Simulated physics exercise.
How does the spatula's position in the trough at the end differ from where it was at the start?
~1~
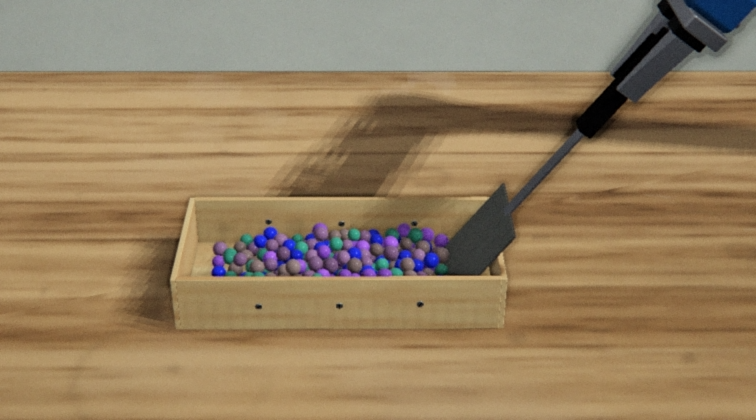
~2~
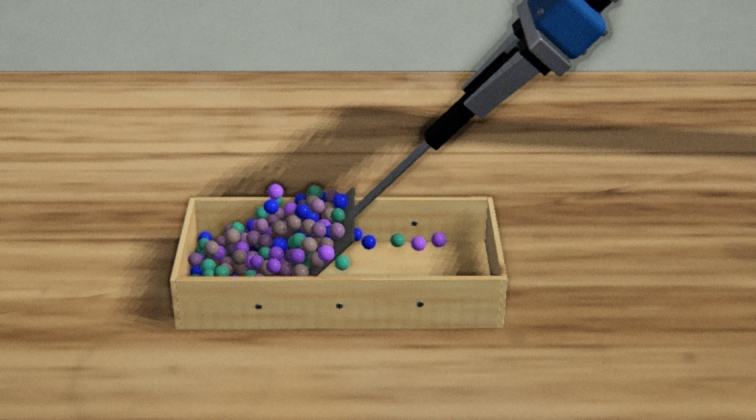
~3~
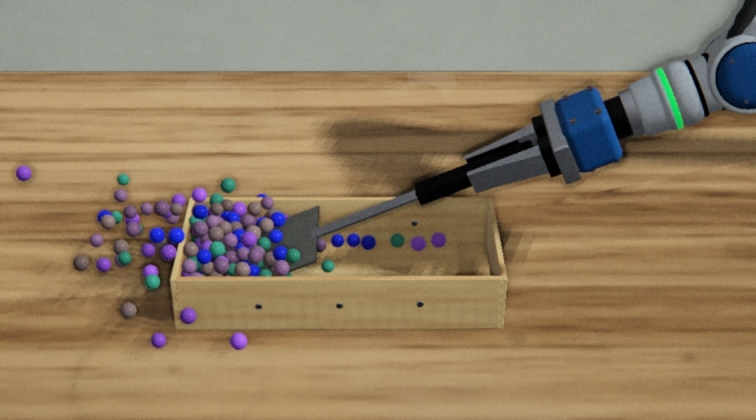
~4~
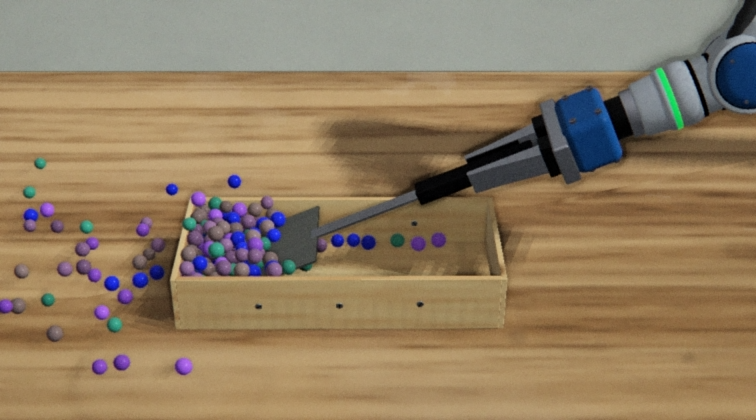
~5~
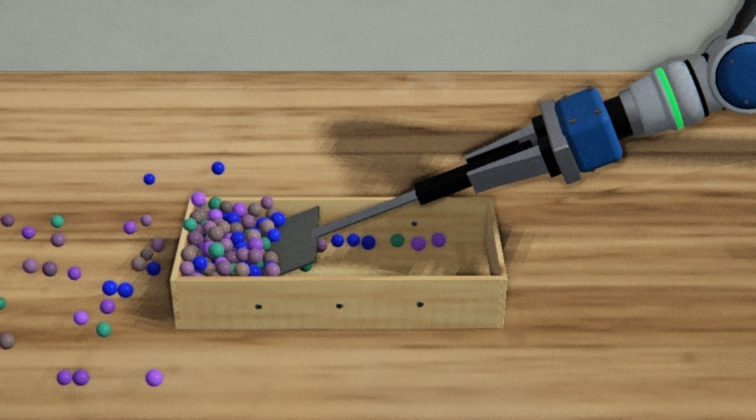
At the start the spatula is at the right end of the trough, and by the end it has moved left to rest near the middle, just behind the heap of balls.
